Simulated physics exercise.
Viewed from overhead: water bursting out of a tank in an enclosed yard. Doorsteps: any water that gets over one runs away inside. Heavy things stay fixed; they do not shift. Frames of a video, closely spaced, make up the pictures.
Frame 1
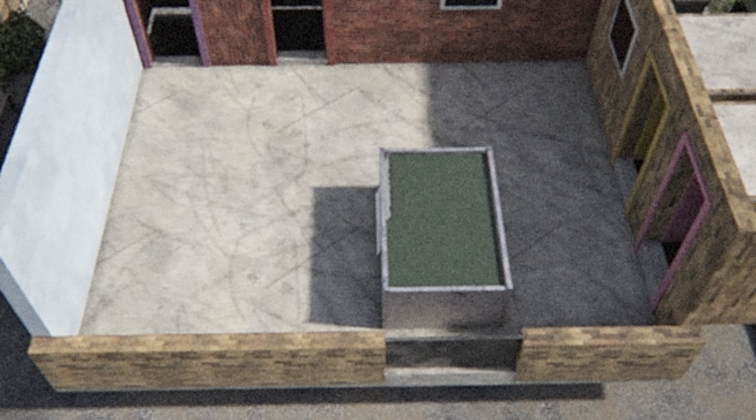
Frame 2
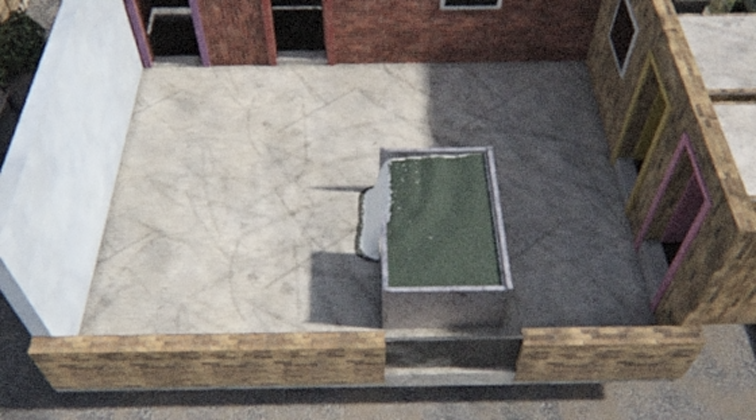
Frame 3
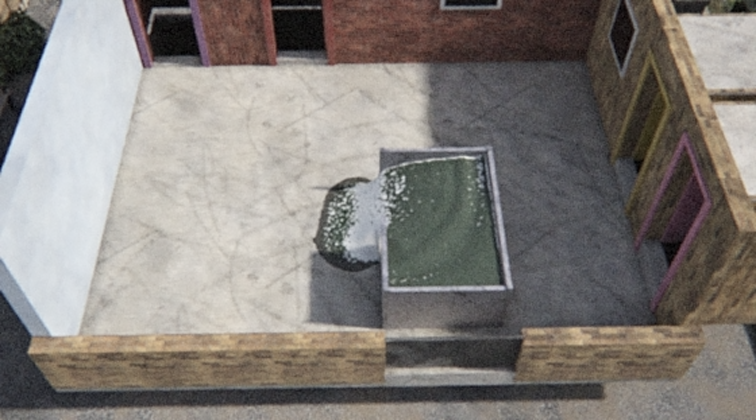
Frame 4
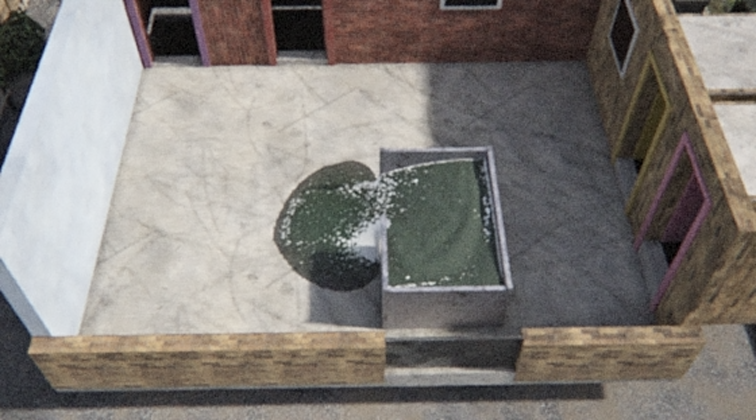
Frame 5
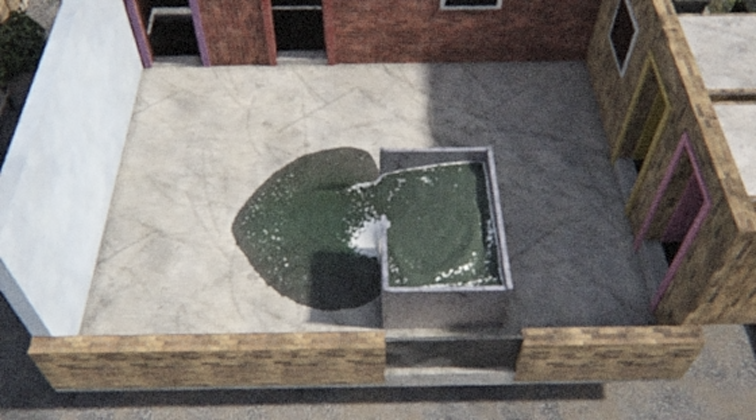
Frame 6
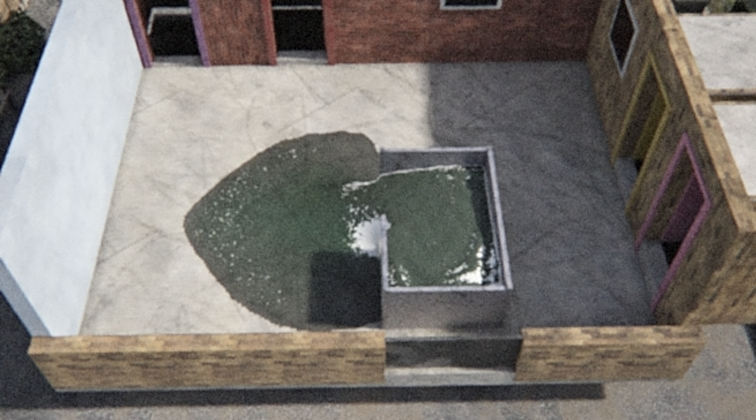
Dark green water bursting from the left side of a rectangular tank and spreading leftward across the pale floor of a walled yard.
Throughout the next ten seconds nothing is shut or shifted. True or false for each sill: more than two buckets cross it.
Yellow door - false; purple door - true; pink door - false; red door - false.
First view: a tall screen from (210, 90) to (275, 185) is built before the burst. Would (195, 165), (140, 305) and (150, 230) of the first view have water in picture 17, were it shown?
Results in order: Swamped / swamped / swamped.
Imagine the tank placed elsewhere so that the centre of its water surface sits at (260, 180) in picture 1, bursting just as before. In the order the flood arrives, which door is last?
The yellow door, I reckon.
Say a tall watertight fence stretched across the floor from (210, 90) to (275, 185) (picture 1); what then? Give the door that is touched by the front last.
Final one: The one in yellow.
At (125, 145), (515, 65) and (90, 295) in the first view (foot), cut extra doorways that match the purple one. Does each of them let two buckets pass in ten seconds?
In order: Exceeds it, falls short, exceeds it.
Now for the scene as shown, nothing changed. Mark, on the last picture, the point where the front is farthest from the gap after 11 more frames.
The front tops out at about (142, 73).
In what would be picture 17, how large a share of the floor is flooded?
My best guess is some 50 %.
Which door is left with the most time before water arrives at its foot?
My answer: The door marked yellow.
A moment on, water covers 40 % of the floor; the yellow door not reached, the purple door not reached, the pink door not reached, the red door not reached.
Next, water covers 50 % of the floor; the yellow door not reached, the purple door under two buckets in, the pink door not reached, the red door wet at the sill, nothing in.
Then, water covers 45 % of the floor; the yellow door not reached, the purple door far over two buckets in, the pink door not reached, the red door wet at the sill, nothing in.
Later, water covers 60 % of the floor; the yellow door not reached, the purple door far over two buckets in, the pink door not reached, the red door wet at the sill, nothing in.
In the end, water covers 95 % of the floor; the yellow door wet at the sill, nothing in, the purple door far over two buckets in, the pink door wet at the sill, nothing in, the red door wet at the sill, nothing in.
